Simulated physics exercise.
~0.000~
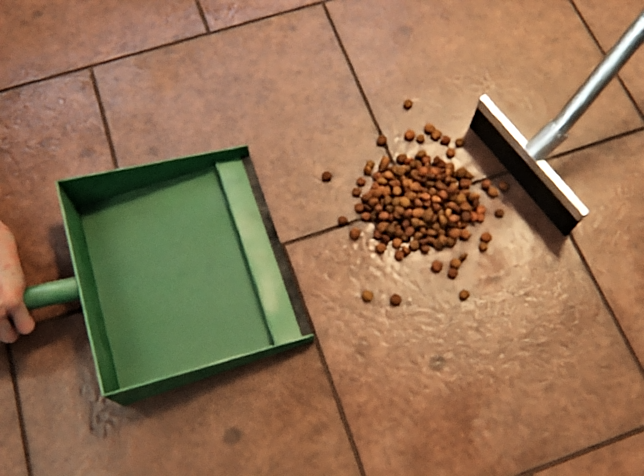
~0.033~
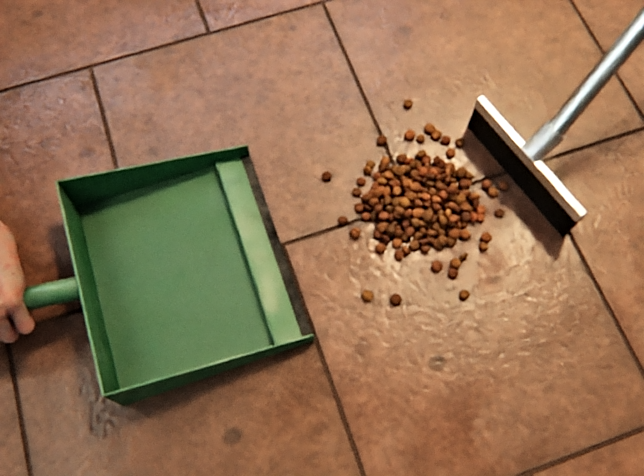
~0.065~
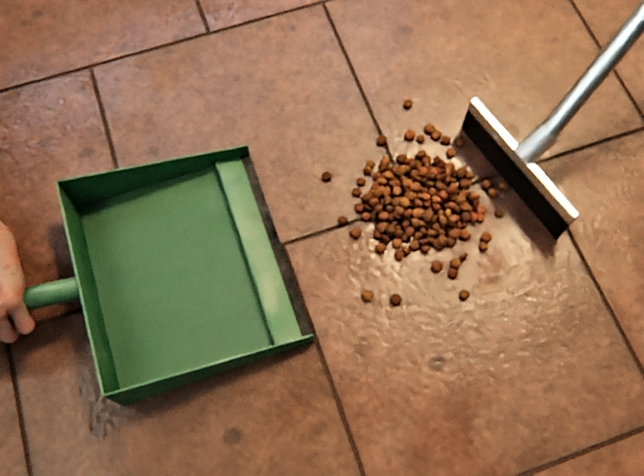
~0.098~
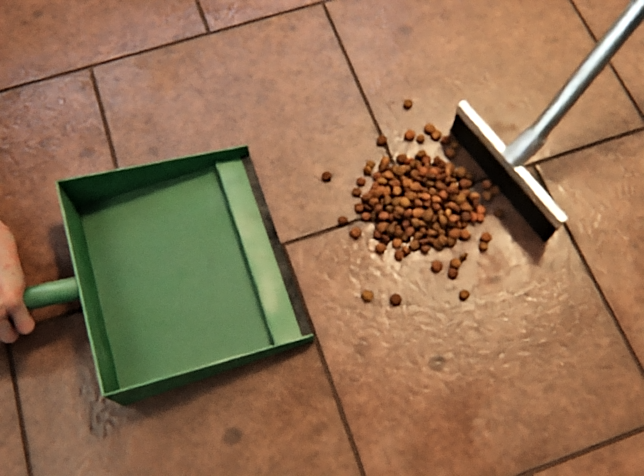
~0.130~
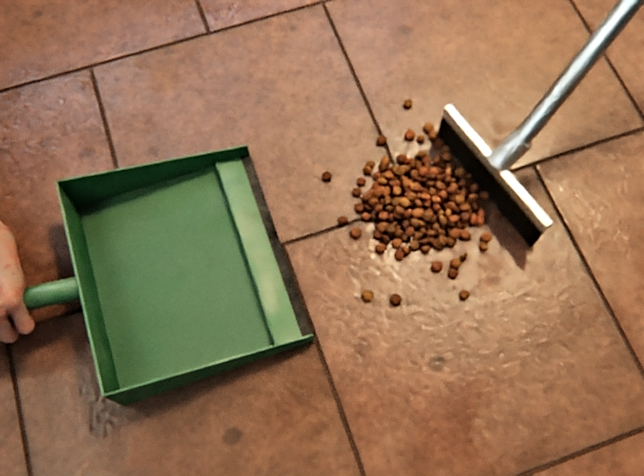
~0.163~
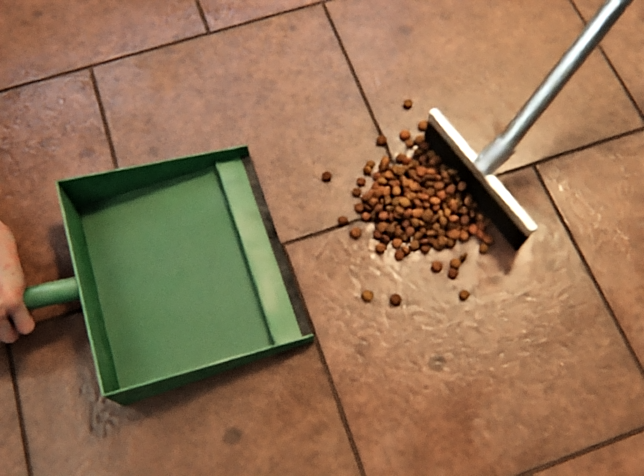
On a brown tiled floor, a hand holds a green dustpan at the left while a metal-handled blade at the right slides left into a pile of brown kibble, nudging the nearest pieces as most stay in place.
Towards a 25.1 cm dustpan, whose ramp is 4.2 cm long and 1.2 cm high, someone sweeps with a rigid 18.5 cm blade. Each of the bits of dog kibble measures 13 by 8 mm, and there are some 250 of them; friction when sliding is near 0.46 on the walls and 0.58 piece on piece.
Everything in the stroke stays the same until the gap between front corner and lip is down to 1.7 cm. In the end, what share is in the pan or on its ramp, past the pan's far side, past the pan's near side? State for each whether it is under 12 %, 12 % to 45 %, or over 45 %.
As I see it, pan: I predict a mid-range share of the load, far side: I predict a minor share of the load, near side: I predict a minor share of the load.
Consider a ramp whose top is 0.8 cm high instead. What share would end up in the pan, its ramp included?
I'd guess close to 30 per cent.
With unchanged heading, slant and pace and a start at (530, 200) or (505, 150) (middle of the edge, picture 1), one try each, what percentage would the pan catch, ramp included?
I'd put it near 25 per cent for the first and near 15 per cent for the second.
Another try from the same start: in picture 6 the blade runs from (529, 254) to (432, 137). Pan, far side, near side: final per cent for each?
Per cent by place - pan 30, far side 0, near side 15.
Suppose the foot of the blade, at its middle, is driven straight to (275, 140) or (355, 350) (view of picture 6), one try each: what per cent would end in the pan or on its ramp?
Some 0 in a hundred and 15 in a hundred.
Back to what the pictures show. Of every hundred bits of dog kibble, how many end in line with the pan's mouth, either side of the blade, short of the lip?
I'd say close to 70 per cent of them.
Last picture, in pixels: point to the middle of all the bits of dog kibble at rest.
Look around (298, 255) in the last picture.
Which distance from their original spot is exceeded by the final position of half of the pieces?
About 16 cm.
Then, at 0.35 s, middle of the blade 14 cm from the lip; 0 % over the lip, far side 0 %, near side 0 %.
After 0.47 s, middle of the blade 7 cm from the lip; 0 % over the lip, far side 0 %, near side 0 %.
After 0.73 s, middle of the blade 4 cm from the lip; 25 % over the lip, far side 0 %, near side 5 %.
At rest (1.1 s), pan 25 %, far side 0 %, near side 5 %, in front of the lip or behind the blade 70 %.
